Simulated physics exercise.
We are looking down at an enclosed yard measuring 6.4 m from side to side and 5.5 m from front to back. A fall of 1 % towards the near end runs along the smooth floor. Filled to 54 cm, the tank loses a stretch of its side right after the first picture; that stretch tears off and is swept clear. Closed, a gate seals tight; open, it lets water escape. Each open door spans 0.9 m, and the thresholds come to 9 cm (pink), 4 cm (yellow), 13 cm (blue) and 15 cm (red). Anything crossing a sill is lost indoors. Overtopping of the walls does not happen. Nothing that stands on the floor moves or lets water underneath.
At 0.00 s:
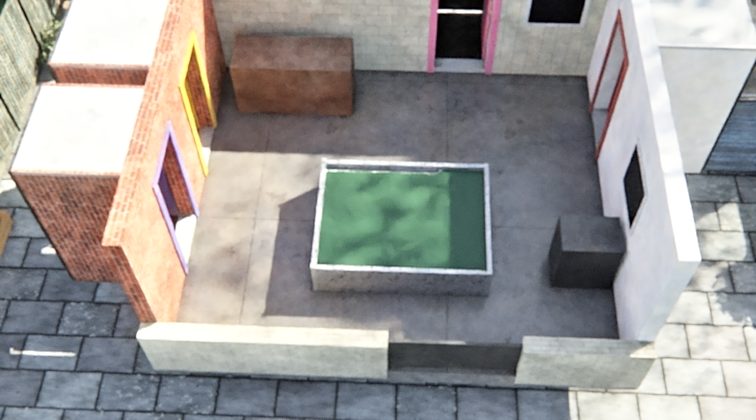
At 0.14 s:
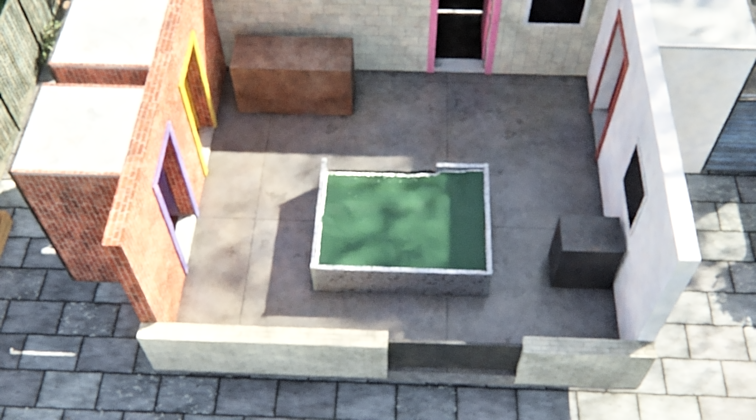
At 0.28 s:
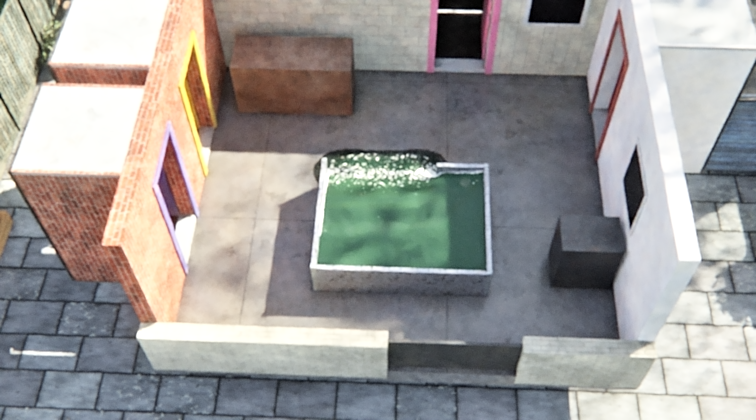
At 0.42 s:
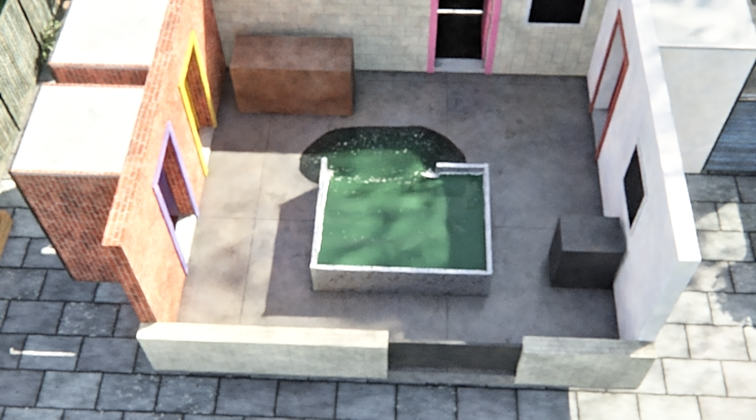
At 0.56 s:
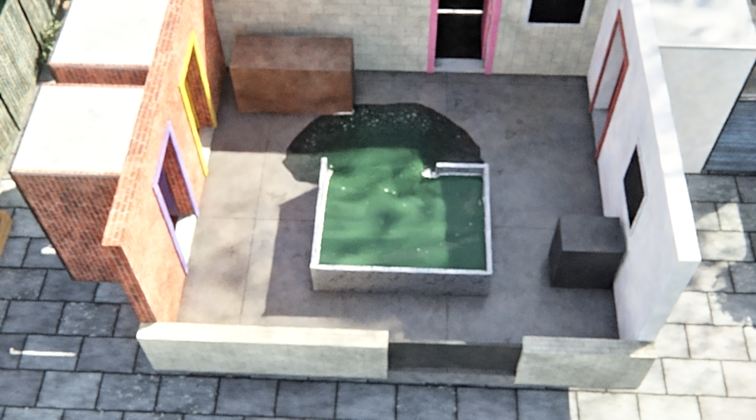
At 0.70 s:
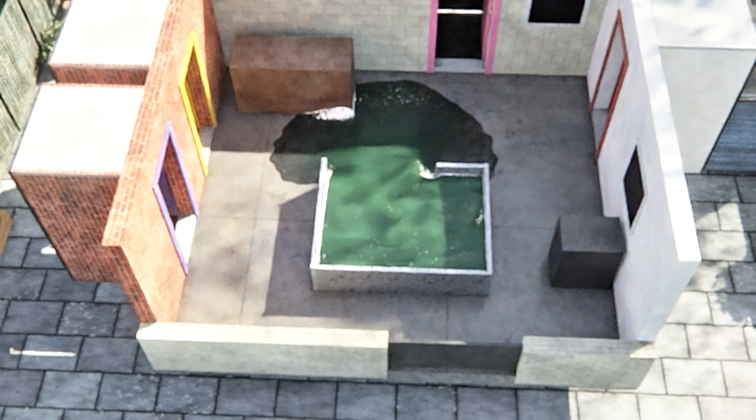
A walled tank of green water in an enclosed yard losing part of its far side, water pouring out and spreading across the floor.
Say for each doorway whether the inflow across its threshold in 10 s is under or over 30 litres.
Inflow in 10 s: Pink door, over; yellow door, over; blue door, under; red door, under.
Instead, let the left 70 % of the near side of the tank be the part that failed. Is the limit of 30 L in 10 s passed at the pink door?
Well, at pink it would be too little.
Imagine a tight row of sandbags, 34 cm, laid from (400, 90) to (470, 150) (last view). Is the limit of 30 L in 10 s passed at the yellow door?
So yellow goes beyond.
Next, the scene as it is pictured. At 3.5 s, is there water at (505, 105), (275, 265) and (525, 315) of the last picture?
Listed in sequence, the spots are drenched, bone dry and bone dry.
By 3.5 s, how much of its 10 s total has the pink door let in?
Fraction in by then: Around 85 per cent.
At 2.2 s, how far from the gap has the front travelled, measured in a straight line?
That comes to near 4.0 m out.
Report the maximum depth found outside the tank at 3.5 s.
30 cm or so.
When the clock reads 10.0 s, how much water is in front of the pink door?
Depth: Approx. 5.0 cm.
After 1.4 s water covers 25 % of the floor and is deepest (38 cm) near (368, 73); pink door 18 cm at the sill, 3 L in, yellow door not reached, blue door not reached, red door not reached.
After 2.2 s water covers 35 % of the floor and is deepest (34 cm) near (388, 74); pink door 20 cm at the sill, 32 L in, yellow door 14 cm at the sill, 8 L in, blue door not reached, red door not reached.
After 3.5 s water covers 50 % of the floor and is deepest (30 cm) near (227, 69); pink door 13 cm at the sill, 68 L in, yellow door 17 cm at the sill, 110 L in, blue door 3 cm at the sill, 0 L in, red door 16 cm at the sill, 0 L in.
After 6.0 s water covers 80 % of the floor and is deepest (18 cm) near (592, 254); pink door 9 cm at the sill, 80 L in, yellow door 9 cm at the sill, 195 L in, blue door 5 cm at the sill, 0 L in, red door 12 cm at the sill, 3 L in.
After 10.0 s water covers 95 % of the floor and is deepest (18 cm) near (591, 363); pink door 5 cm at the sill, 80 L in, yellow door 7 cm at the sill, 229 L in, blue door 4 cm at the sill, 0 L in, red door 8 cm at the sill, 3 L in.
